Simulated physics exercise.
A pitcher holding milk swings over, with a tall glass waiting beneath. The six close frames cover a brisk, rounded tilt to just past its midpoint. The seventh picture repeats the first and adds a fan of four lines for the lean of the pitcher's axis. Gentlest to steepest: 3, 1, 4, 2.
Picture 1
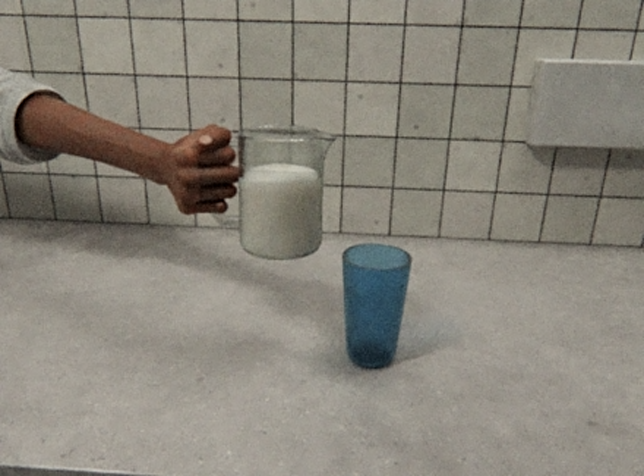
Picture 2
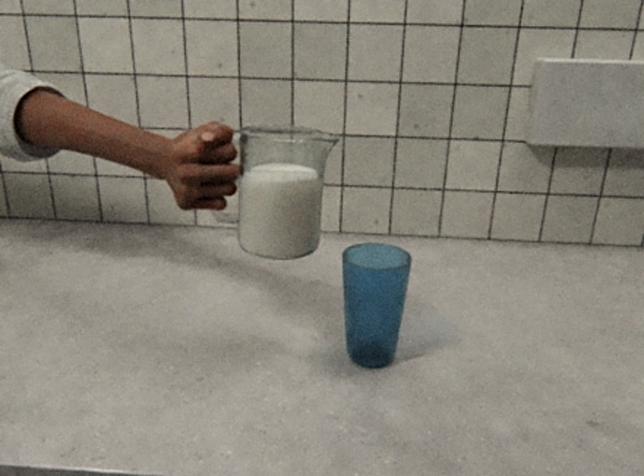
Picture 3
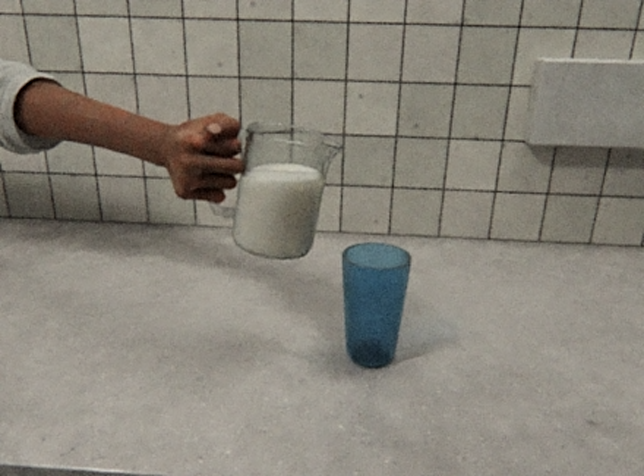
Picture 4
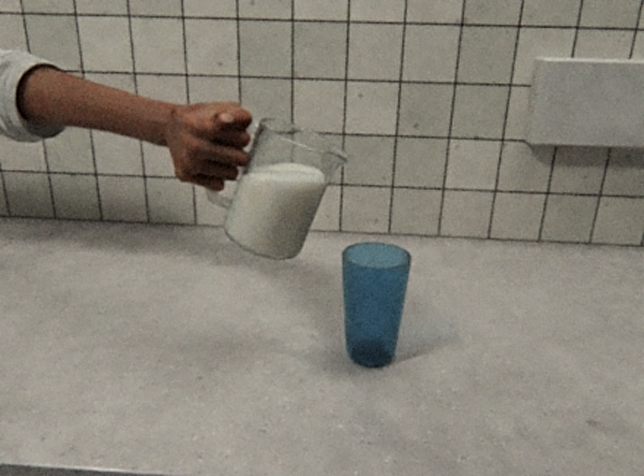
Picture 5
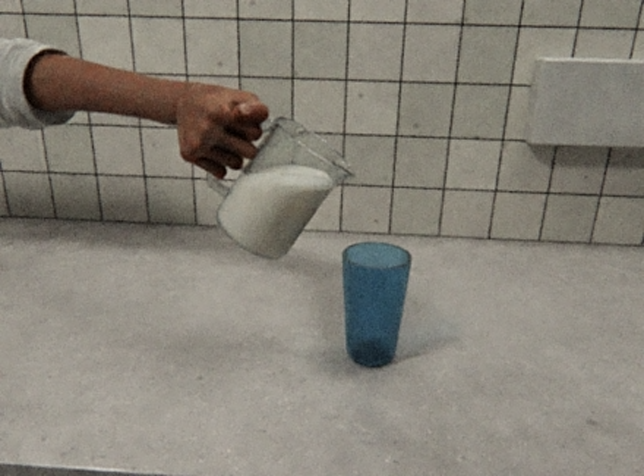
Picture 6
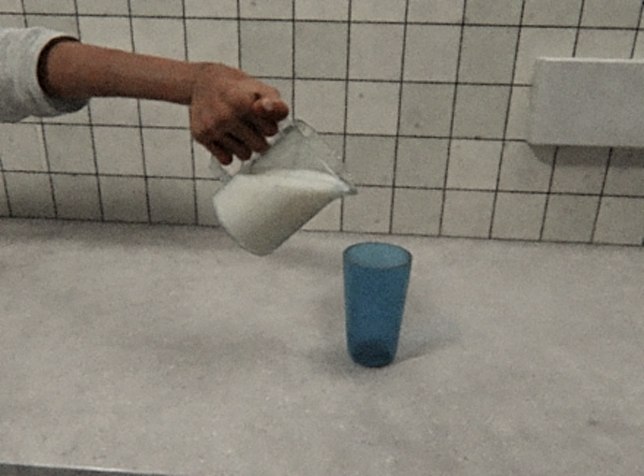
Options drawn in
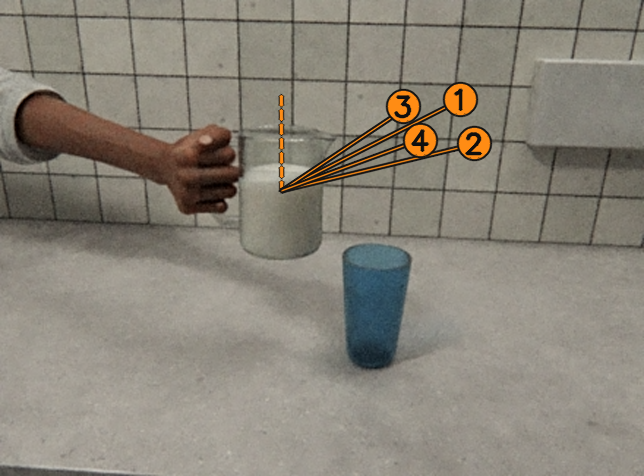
A hand tilts a glass pitcher of milk rightward above a tall blue glass.
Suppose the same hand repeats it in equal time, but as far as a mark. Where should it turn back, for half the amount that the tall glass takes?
Go for 2.
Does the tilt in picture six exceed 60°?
No, it does not.
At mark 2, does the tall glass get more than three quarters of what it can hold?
No, less.
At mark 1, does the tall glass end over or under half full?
Under.
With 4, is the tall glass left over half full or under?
Under.
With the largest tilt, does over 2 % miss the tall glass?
No, it does not.
In orange, 1 at (445, 107); 2 at (458, 148); 3 at (390, 118); 4 at (404, 145).
If 1 is chosen, the tall glass ends with about 21 % of what it can hold.
If 2 is chosen, the tall glass ends with about 51 % of what it can hold.
If 3 is chosen, the tall glass ends with about 11 % of what it can hold.
If 4 is chosen, the tall glass ends with about 35 % of what it can hold.
